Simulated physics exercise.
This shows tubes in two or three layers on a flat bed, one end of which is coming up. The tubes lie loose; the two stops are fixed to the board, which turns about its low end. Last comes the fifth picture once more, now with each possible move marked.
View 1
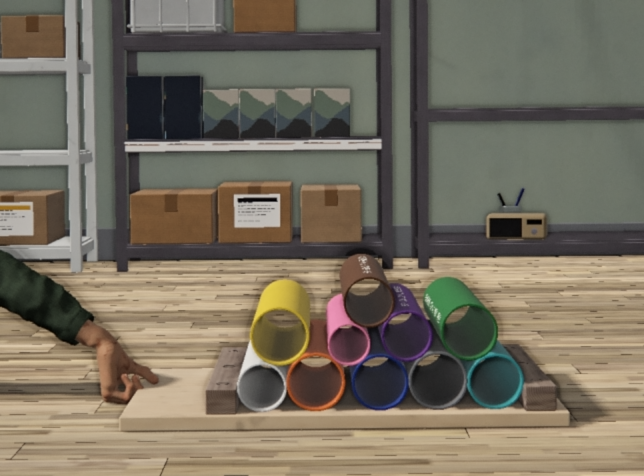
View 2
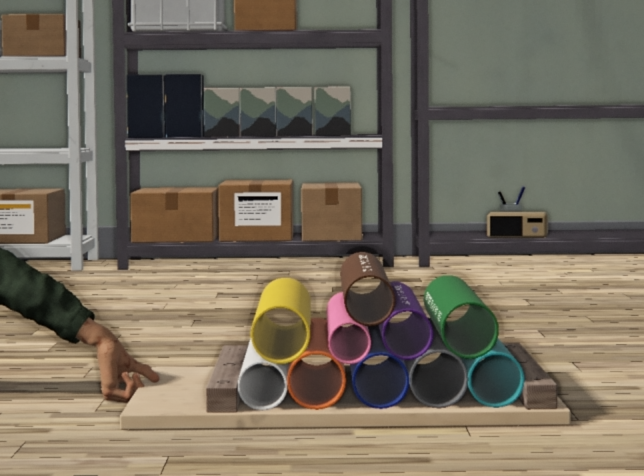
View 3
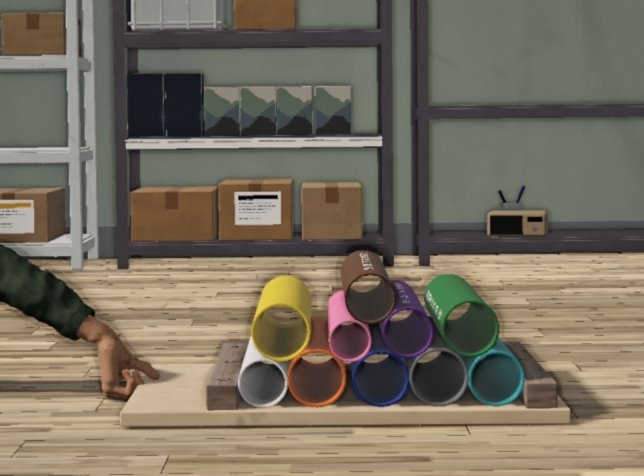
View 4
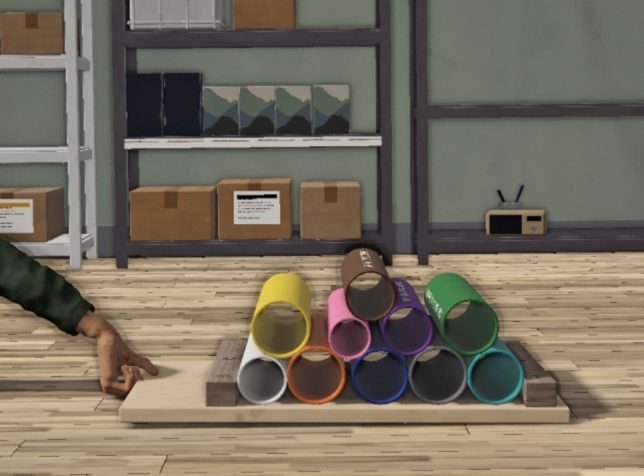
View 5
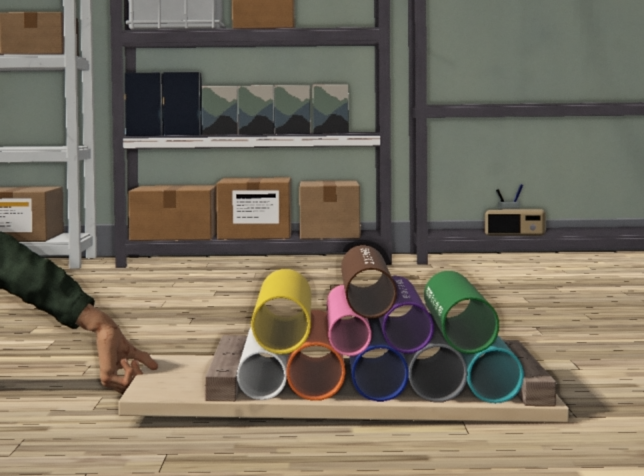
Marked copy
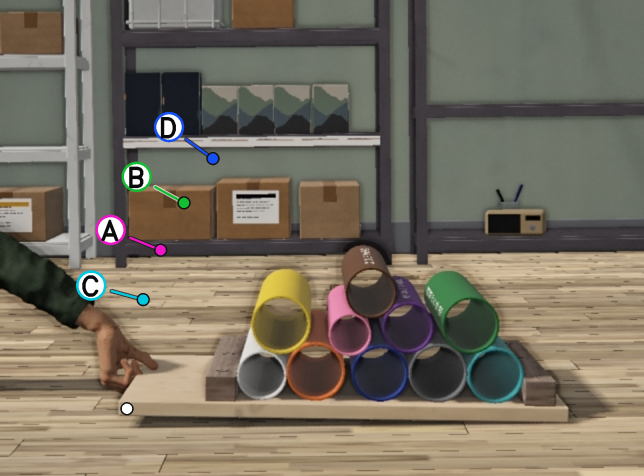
Colourful tubes stacked in layers between blocks on a wooden board, with a hand at the left end lifting it slightly.
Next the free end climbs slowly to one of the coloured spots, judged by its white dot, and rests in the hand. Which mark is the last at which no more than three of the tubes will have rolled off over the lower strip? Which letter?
B is the limit.
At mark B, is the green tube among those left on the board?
The green tube: No.
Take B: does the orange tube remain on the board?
Yes.
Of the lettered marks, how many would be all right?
The number is three.
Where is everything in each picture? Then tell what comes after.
The first frame shows grey tube (438, 381); turquoise tube (496, 382); purple tube (407, 336).
The second frame shows purple tube (408, 334); yellow tube (281, 334).
The third frame shows board (343, 380); white tube (263, 383); yellow tube (281, 332); orange tube (317, 378).
The fourth frame shows board (342, 377); white tube (262, 380); orange tube (316, 375).
The fifth frame shows board (342, 374); white tube (262, 376); orange tube (316, 372).
On the marked copy, A at (161, 250); B at (184, 203); C at (143, 300); D at (213, 159); the white dot at (127, 409).
Following B. Soon after the start, board at 17°.
Later, board at 30°.
In the end, board at 30°, one over the low batten (green).
As for the rest, A none over the low batten; C none over the low batten; D five over the low batten.
